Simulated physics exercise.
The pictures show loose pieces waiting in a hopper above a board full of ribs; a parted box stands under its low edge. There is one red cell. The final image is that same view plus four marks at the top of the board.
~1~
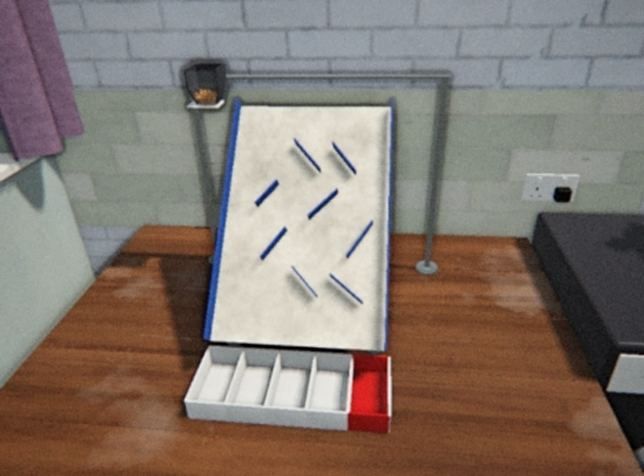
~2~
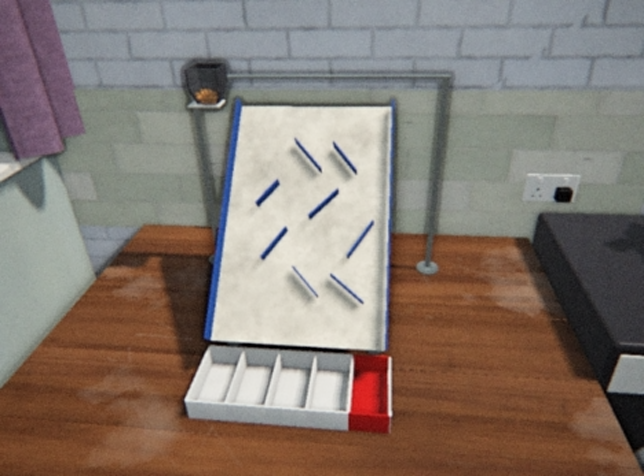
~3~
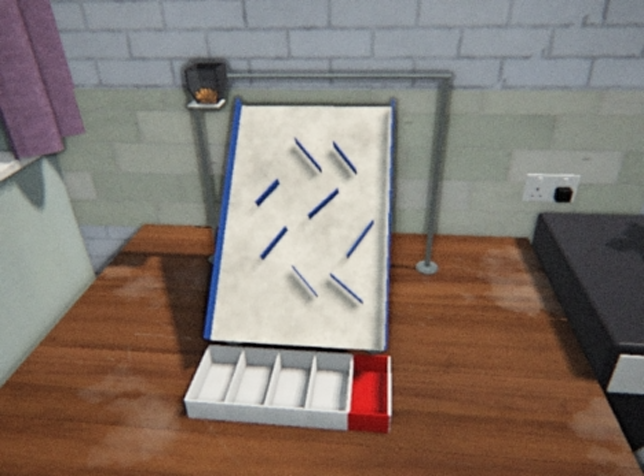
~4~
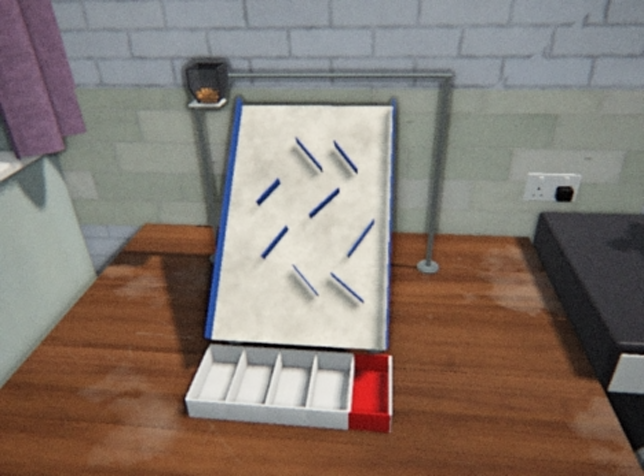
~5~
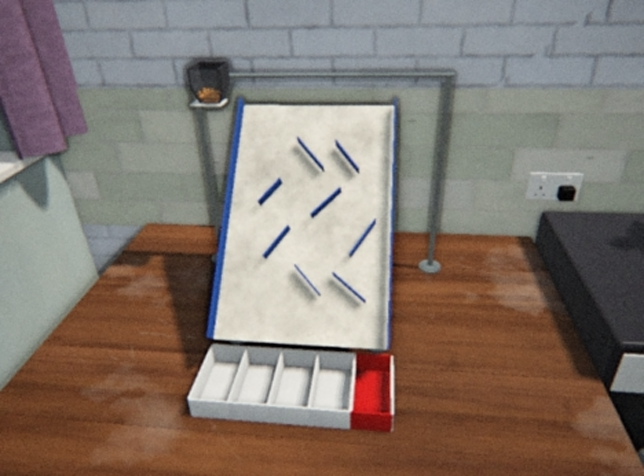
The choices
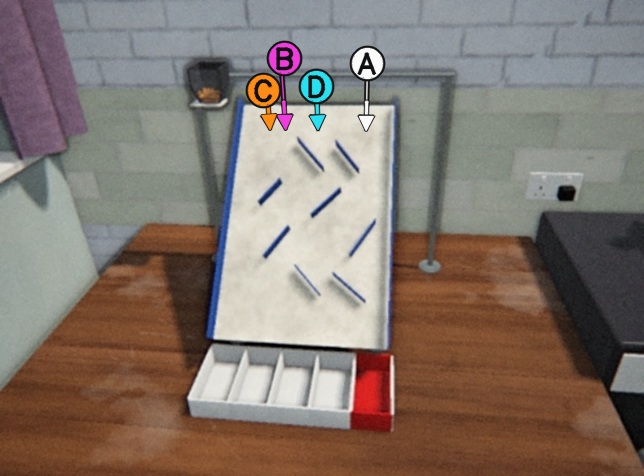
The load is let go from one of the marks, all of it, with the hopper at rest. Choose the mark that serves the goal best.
It is A.
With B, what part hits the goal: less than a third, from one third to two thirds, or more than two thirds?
Less than a third.
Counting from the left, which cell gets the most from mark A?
The fifth from the left.
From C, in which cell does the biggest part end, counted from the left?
The first from the left.
On the marked copy, mark A meets the board at (366, 125); mark B meets the board at (285, 124); mark C meets the board at (269, 124); mark D meets the board at (317, 124).
For mark A, most in the red cell, a small part in other cells, a small part outside the box.
For mark B, a small part in the red cell, most in other cells.
For mark C, a small part in the red cell, nearly all in other cells.
For mark D, about a quarter in the red cell, most in other cells, a stray few outside the box.
